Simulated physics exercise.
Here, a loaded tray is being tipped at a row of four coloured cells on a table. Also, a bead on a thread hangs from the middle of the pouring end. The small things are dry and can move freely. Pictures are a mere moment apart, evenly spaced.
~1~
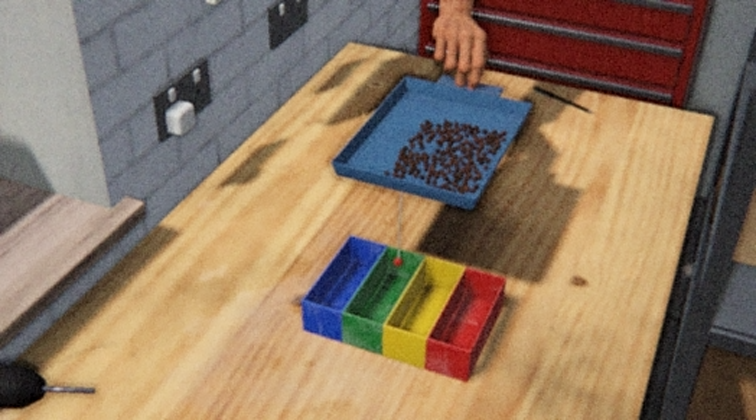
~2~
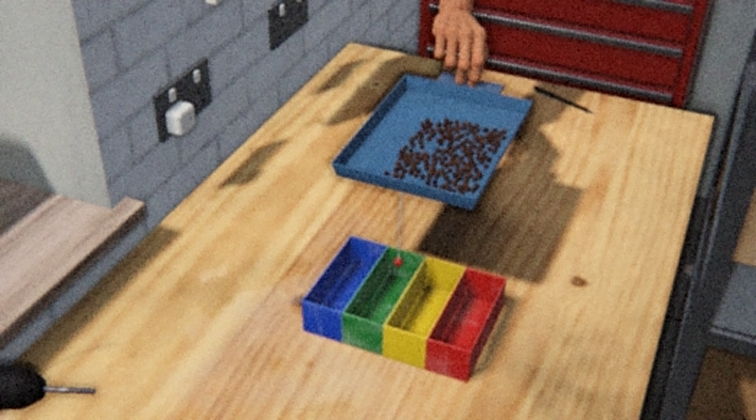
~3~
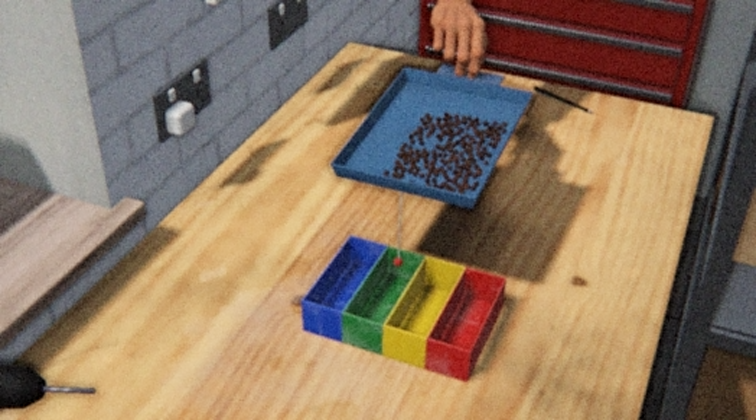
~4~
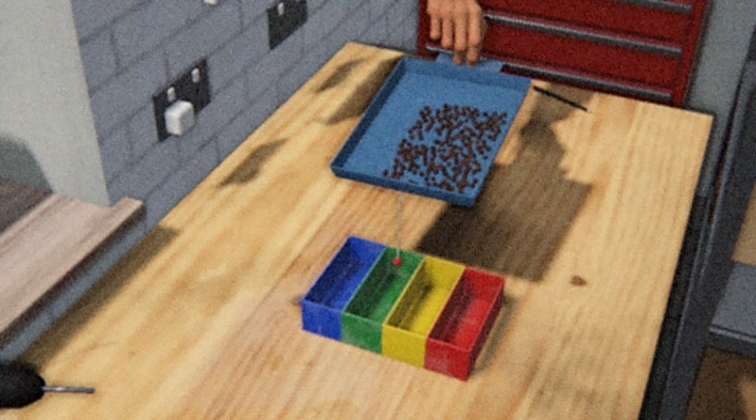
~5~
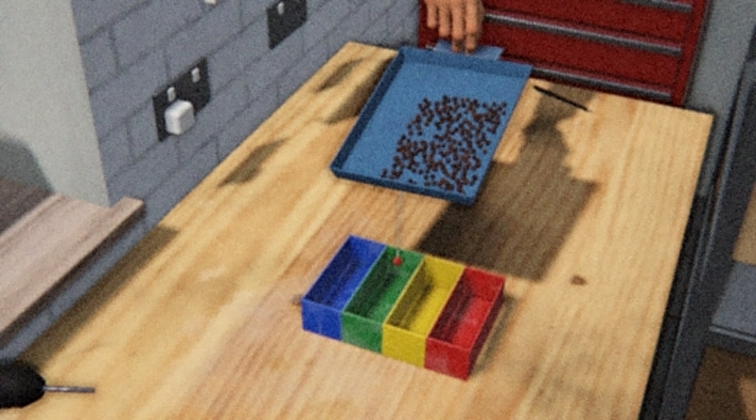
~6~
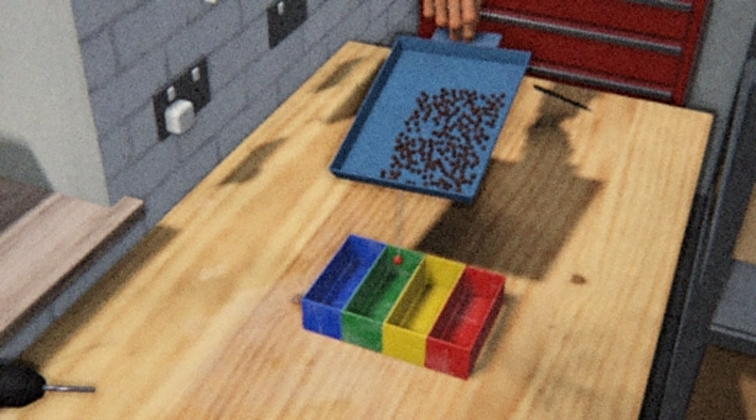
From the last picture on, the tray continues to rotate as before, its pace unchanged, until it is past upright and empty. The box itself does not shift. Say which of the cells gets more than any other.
That would be the blue cell.
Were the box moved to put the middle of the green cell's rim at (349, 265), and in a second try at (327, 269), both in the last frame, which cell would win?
That green cell first, the green cell second.
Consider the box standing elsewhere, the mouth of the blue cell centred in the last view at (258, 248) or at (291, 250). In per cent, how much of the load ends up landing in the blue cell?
About 0 per cent, then about 0 per cent.
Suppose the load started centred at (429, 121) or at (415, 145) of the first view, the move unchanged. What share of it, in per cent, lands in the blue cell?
That would be 60 per cent, and then 50 per cent.
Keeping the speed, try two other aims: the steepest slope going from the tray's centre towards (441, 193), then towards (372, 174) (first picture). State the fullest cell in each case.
The first try: The red one. The second: The cell in blue.
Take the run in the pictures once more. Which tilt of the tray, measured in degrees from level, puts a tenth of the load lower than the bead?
Roughly 100 degrees at that moment.
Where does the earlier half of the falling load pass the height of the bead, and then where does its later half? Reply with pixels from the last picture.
Roughly (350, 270) first, then roughly (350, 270).
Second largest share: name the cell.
It is the green one.
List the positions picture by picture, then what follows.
In the first picture, corners of the pouring end near (336, 161) and (473, 195), level; middle of the load near (445, 159), allspice berries; bead on its thread near (398, 262); blue cell near (322, 318); green cell near (363, 331); yellow cell near (404, 344); red cell near (447, 357).
In the second picture, corners of the pouring end near (336, 162) and (473, 195), level; middle of the load near (445, 158).
In the third picture, corners of the pouring end near (336, 163) and (472, 195), tipped barely, lowest at the left corner; middle of the load near (445, 155).
In the fourth picture, corners of the pouring end near (334, 164) and (471, 194), tipped a little, lowest at the left corner; middle of the load near (444, 150).
In the fifth picture, corners of the pouring end near (334, 166) and (470, 193), tipped a little, lowest at the left corner; middle of the load near (444, 146).
In the sixth picture, corners of the pouring end near (333, 167) and (469, 192), tipped clearly, lowest at the left corner; middle of the load near (442, 143); blue cell near (322, 317); green cell near (362, 330); yellow cell near (404, 342); red cell near (447, 356).
Shortly afterwards, tray tipped steeply; all but a few on the tray; only a few falling or outside the box.
Next, tray tipped past a quarter turn; near half on the tray; a little in the blue cell; only a few in the green cell; near half falling or outside the box.
Some moments later, tray tipped past a quarter turn; near half in the blue cell; near a quarter in the green cell; a little in the yellow cell; near a quarter falling or outside the box.
In the end, tray tipped past a quarter turn; near half in the blue cell; near a quarter in the green cell; a little in the yellow cell; none at all in the red cell; near a quarter outside the box.
